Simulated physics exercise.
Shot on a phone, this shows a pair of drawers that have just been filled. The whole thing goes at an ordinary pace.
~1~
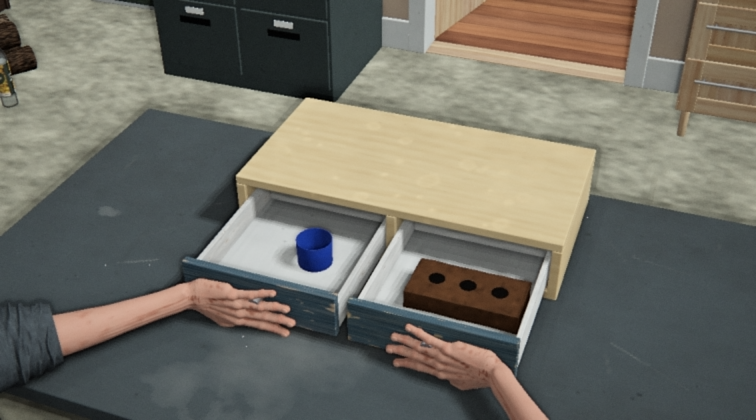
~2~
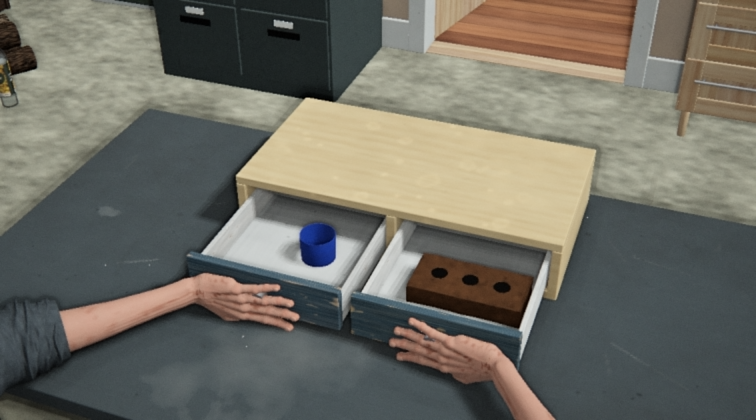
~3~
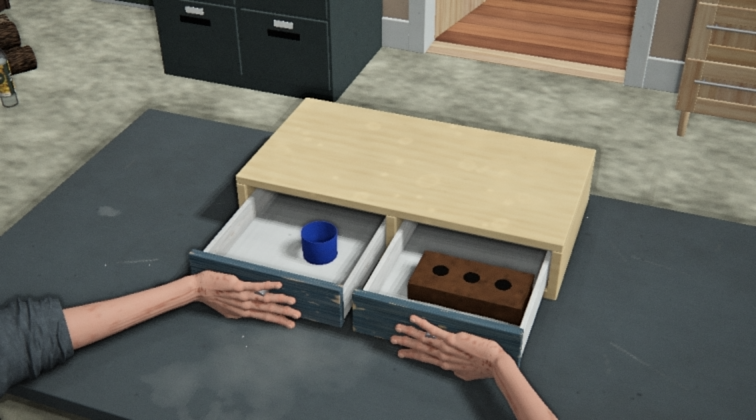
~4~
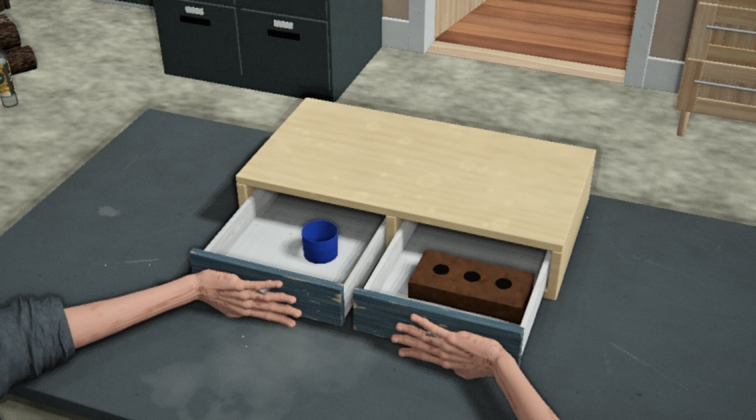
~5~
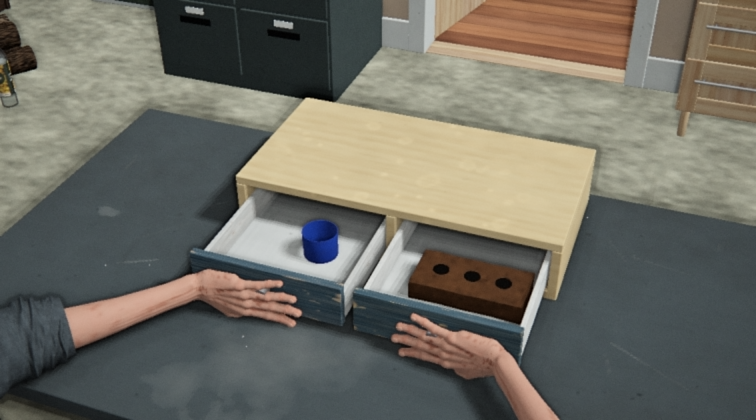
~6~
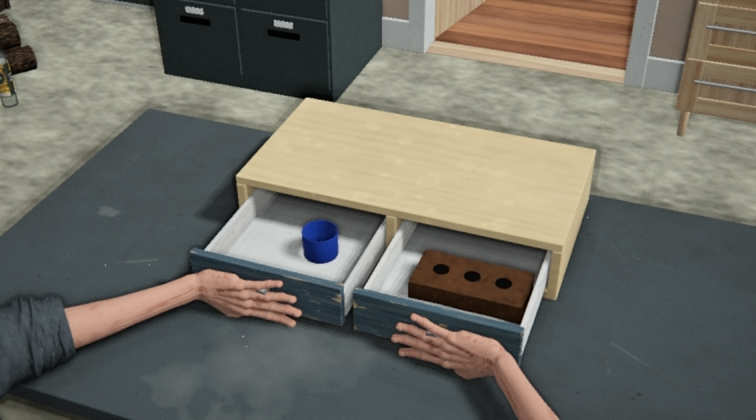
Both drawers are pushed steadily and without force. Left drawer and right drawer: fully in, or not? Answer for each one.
Result: The left drawer fully retracts. The right drawer fully retracts.
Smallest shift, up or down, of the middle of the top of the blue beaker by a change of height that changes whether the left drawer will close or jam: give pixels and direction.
12 pixels or so, going up.
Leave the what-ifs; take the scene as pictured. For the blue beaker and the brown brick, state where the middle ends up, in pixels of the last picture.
Blue beaker: (365, 178); brown brick: (503, 214).
Then, 0.54 s on from there, left drawer about half in; right drawer about half in.
In the end, the left drawer shuts flush; the right drawer shuts flush.
